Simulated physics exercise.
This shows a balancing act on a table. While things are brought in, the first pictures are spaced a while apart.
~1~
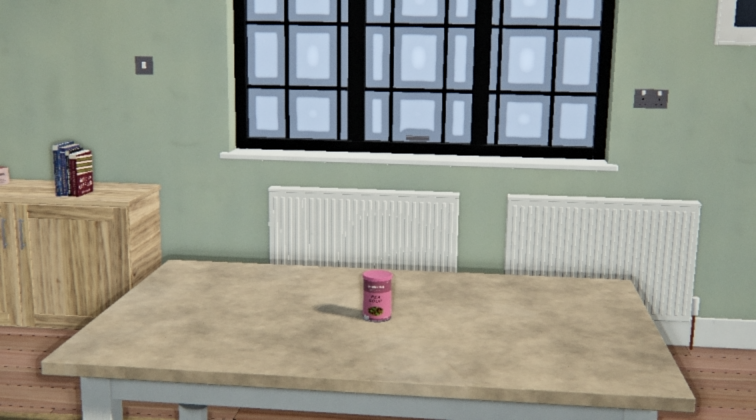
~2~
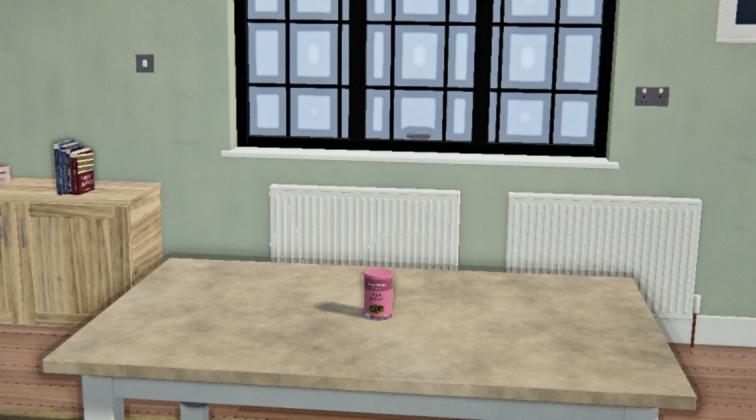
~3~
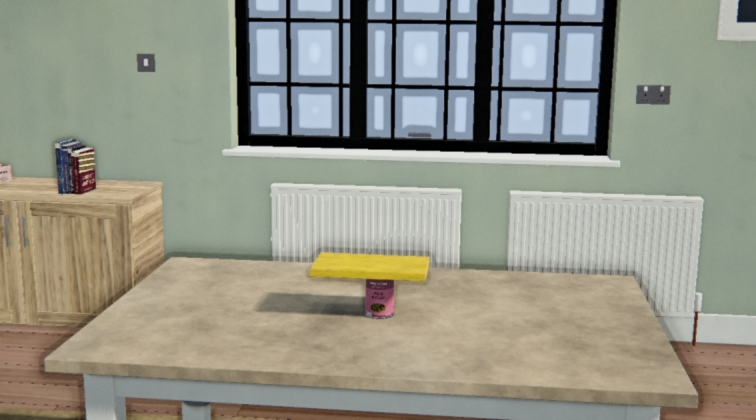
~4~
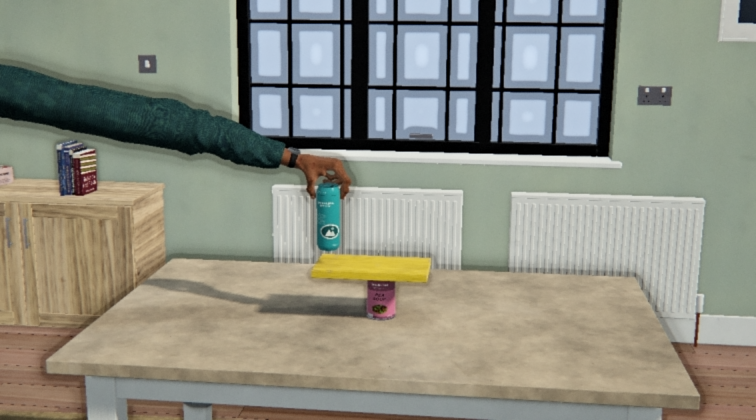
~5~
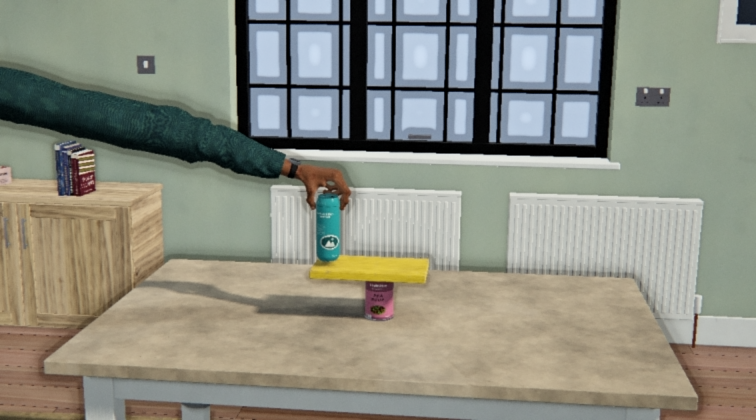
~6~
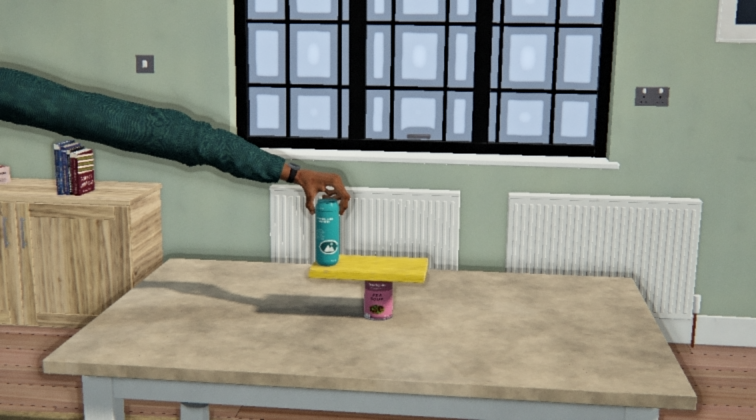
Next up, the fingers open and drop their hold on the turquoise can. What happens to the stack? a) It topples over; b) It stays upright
Option a: It topples over.
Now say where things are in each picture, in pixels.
In the first frame, the last thing is not in view yet; pink tin (377, 296).
In the second frame, the last thing is not in view yet; pink tin (378, 294).
In the third frame, the last thing is not in view yet; pink tin (380, 293).
In the fourth frame, on its way; turquoise can (328, 217); pink tin (381, 294).
In the fifth frame, on its way; turquoise can (328, 228); pink tin (379, 295).
In the sixth frame, set down, still held; turquoise can (327, 233); pink tin (378, 294).
Then, 0.40 s on from there, turquoise can now fallen; yellow board turned 50° from how it was put.
Then, 0.60 s on from there, yellow board turned 38° from how it was put.
Then, 0.90 s on from there, yellow board now fallen; pink tin shifted a little.
In the end, fallen, turquoise can and yellow board; pink tin unmoved. The stack gives way.
